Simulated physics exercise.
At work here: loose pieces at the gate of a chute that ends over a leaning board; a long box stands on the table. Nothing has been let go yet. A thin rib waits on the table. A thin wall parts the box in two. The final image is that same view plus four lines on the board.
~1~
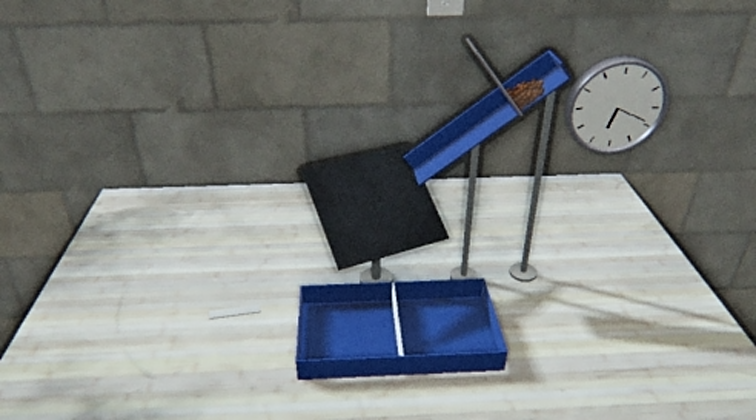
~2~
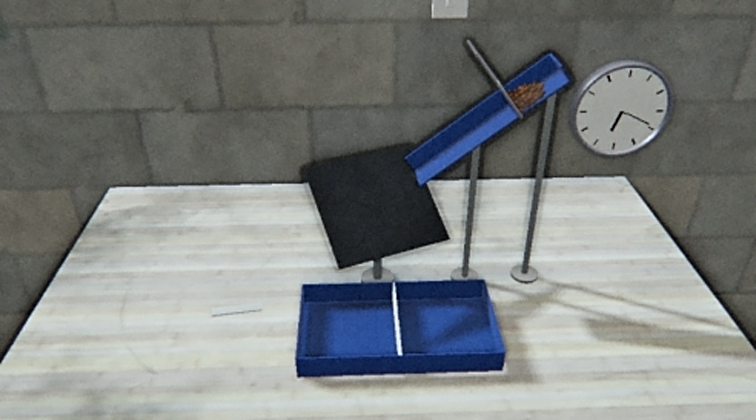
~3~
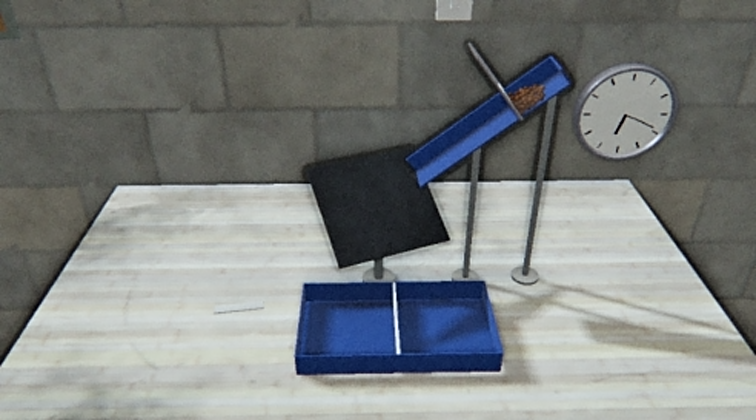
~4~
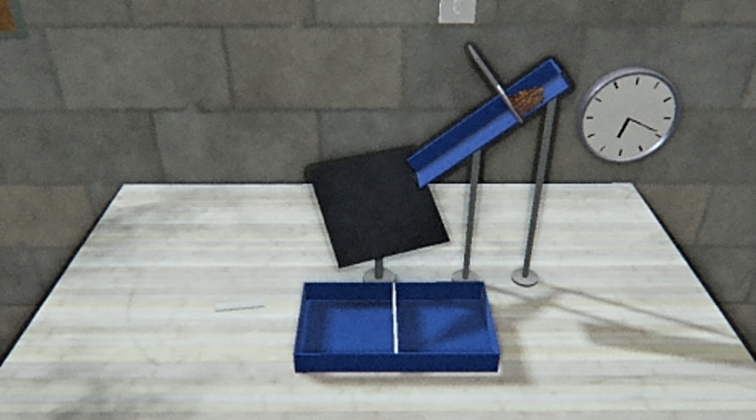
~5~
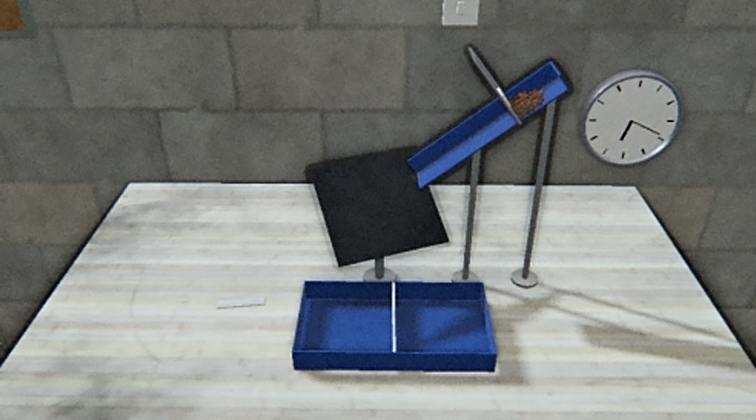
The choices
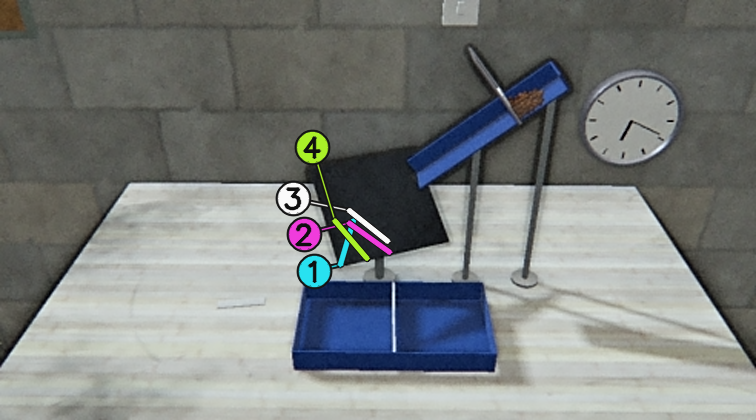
In the video, small brown pieces rest behind a gate in a sloping blue chute above a tilted black board and a divided blue box, with a clock behind; the view shifts slightly while the objects stay still.
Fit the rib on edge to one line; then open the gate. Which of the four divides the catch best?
Use line 4.
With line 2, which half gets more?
The right half.
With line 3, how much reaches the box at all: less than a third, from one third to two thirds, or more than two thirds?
Line 3 gives more than two thirds.
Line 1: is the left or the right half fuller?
The left half.
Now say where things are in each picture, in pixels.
In the first frame, load behind the gate at (522, 95), cereal balls; lip of the chute at (416, 178), sloping fairly steeply.
In the second frame, middle of the board at (377, 204), tilted fairly steeply; middle of its low edge at (397, 253); of its high edge at (359, 157).
In the third frame, front corners of the box at (295, 356) and (503, 353); front end of its middle wall at (399, 354).
In the fourth frame, middle of the load at (523, 102); lip at (419, 180).
In the fifth frame, middle of the load at (523, 104); lip at (419, 181).
On the marked copy, line 1 from (353, 220) to (340, 264); line 2 from (349, 223) to (389, 252); line 3 from (349, 210) to (387, 241); line 4 from (334, 220) to (367, 258).
With 1, of what is caught, most in the left half, about a quarter in the right.
With 2, of what is caught, a small part in the left half, most in the right.
With 3, of what is caught, a small part in the left half, nearly all in the right.
With 4, of what is caught, about half in the left half, about half in the right.
